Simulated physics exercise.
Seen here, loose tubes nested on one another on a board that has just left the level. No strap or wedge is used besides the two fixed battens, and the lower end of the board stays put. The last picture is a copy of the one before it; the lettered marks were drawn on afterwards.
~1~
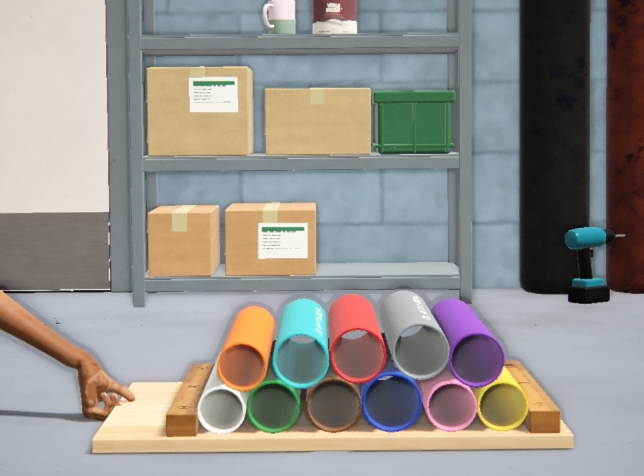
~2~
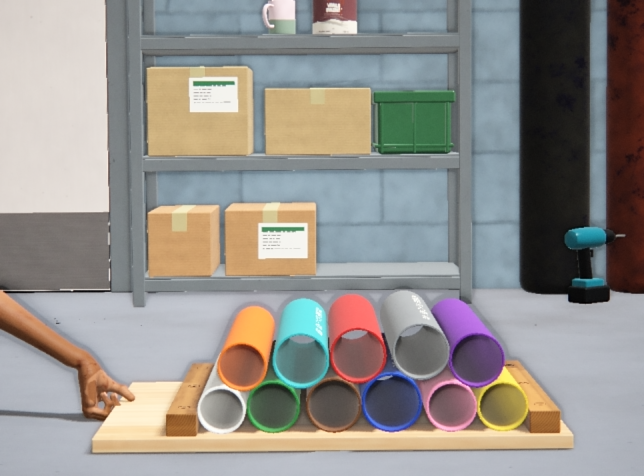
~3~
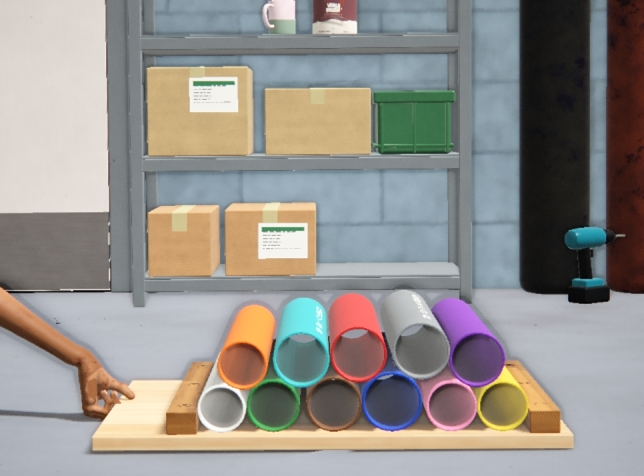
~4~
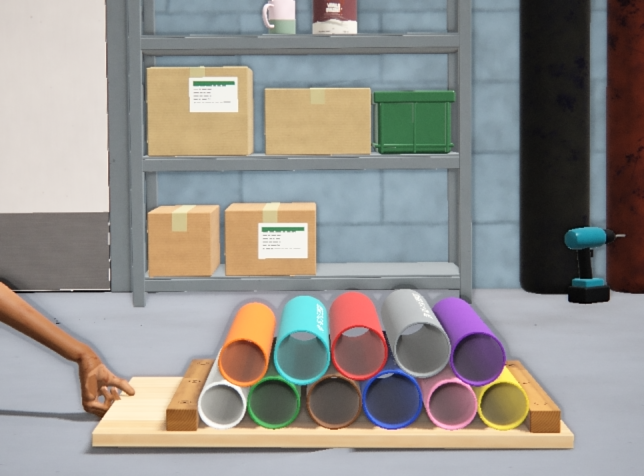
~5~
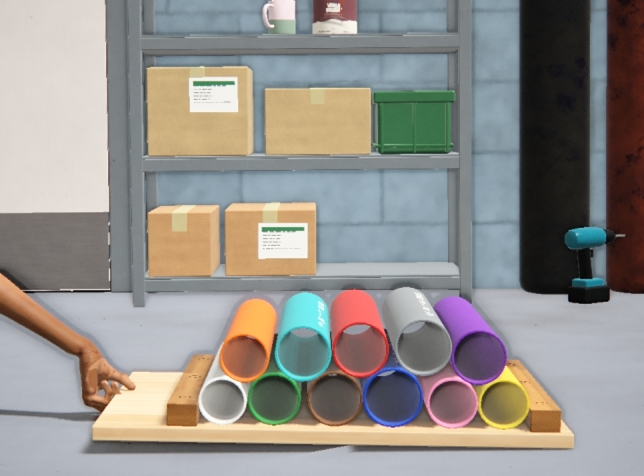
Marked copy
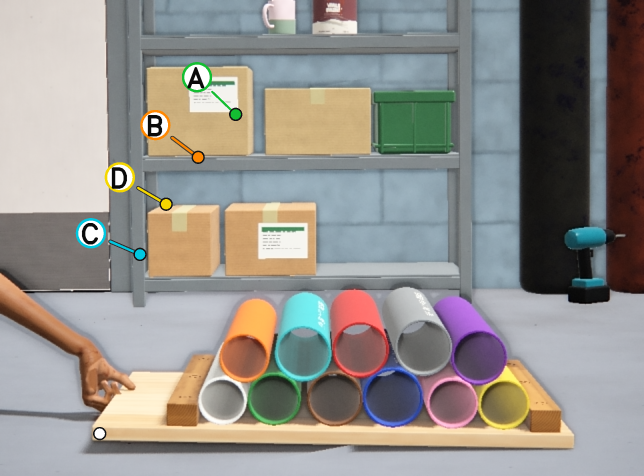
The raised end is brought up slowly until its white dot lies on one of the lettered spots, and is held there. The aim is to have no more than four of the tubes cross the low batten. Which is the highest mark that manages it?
Mark D is as high as it can go.
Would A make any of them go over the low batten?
Yes, at A.
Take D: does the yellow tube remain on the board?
Yes.
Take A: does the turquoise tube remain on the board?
No.
On the marked copy, A at (235, 114); B at (198, 157); C at (140, 254); D at (166, 204); the white dot at (99, 434).
With D. Early on, board at 18°.
Further on, board at 31°.
At the end, board at 31°, two over the low batten (purple, grey).
As for the rest, A five over the low batten; B five over the low batten; C two over the low batten (purple, grey).
